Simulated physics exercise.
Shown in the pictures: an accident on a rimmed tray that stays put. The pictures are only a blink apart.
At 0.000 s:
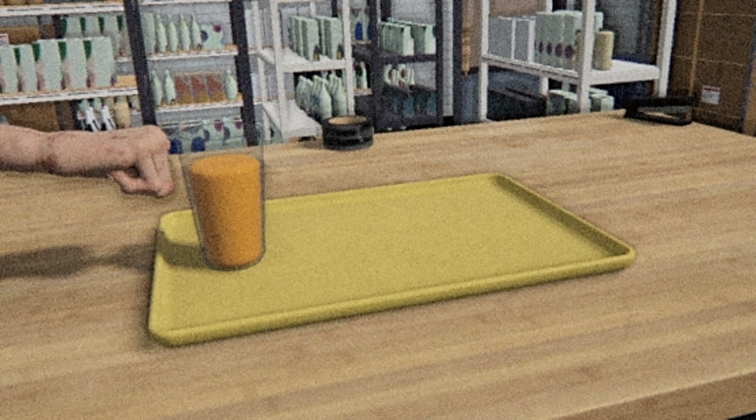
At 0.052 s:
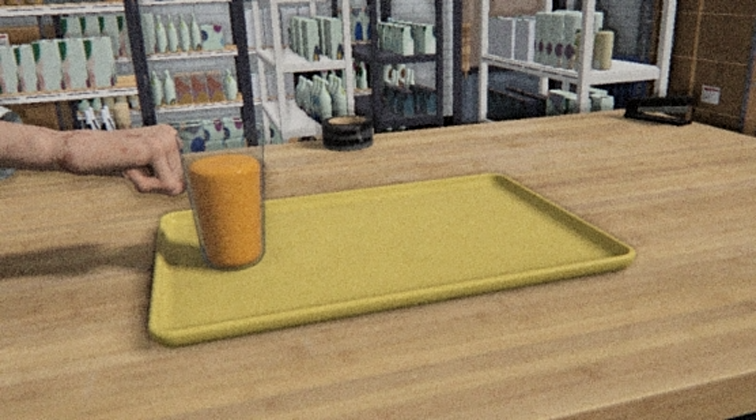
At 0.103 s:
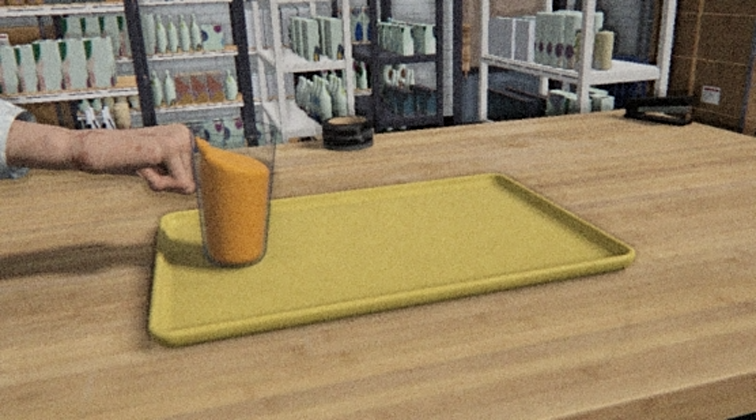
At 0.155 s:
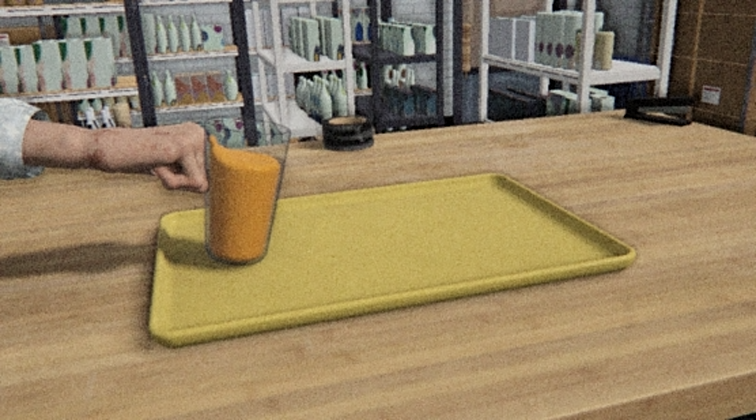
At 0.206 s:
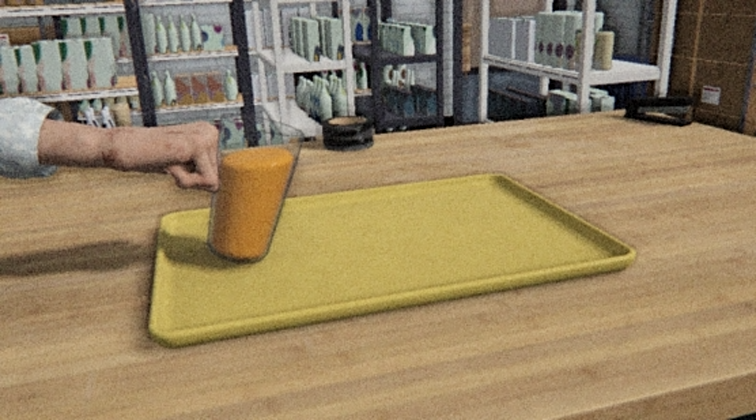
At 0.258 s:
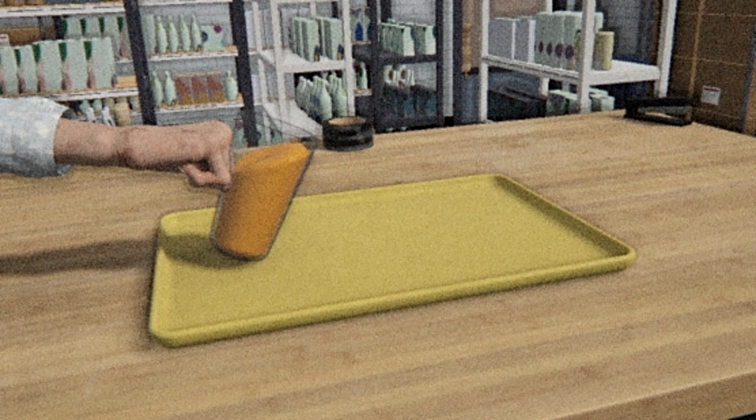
In this clip, a hand moves right against a glass of orange juice standing on a yellow tray on a wooden table, and the glass leans steadily further to the right as the juice shifts inside it.
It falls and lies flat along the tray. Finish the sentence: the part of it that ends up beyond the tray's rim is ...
It is more than a quarter.
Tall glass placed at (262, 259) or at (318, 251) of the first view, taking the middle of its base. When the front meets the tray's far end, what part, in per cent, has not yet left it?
Try one: About 65 %; try two: About 65 %.
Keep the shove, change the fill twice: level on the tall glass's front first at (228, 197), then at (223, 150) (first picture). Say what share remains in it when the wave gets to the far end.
Fill one keeps roughly 60 percent; fill two keeps roughly 55 percent.
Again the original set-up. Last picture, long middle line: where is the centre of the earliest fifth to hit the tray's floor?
Around (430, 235).
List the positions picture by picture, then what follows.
In the first picture, it leans 0°; its right rim is at (260, 129); the juice meets the walls at (187, 166) and (258, 159); the tray's far rim is at (555, 208); the tray is clear ahead.
In the second picture, it leans 0°; its right rim is at (261, 129); the juice meets the walls at (187, 167) and (257, 159).
In the third picture, it leans 6°; its right rim is at (274, 130); the juice meets the walls at (195, 139) and (267, 165).
In the fourth picture, it leans 11°; its right rim is at (288, 132); the juice meets the walls at (209, 137) and (279, 159).
In the fifth picture, it leans 17°; its right rim is at (302, 135); the juice meets the walls at (221, 159) and (293, 151).
In the sixth picture, it leans 24°; its right rim is at (315, 140); the juice meets the walls at (227, 176) and (305, 145).
A moment on, the tall glass is falling and 100 per cent is in the glass, 0 on the tray and 0 above or beyond its rim.
Next, the tall glass lies on its side and 67 per cent is in the glass, 28 on the tray and 5 above or beyond its rim.
Then the tall glass lies on its side and 40 per cent is in the glass, 43 on the tray and 16 above or beyond its rim.
Later the tall glass lies on its side and 22 per cent is in the glass, 38 on the tray and 40 above or beyond its rim.
At rest 60 per cent is held by tray and glass, 40 is off the tray.
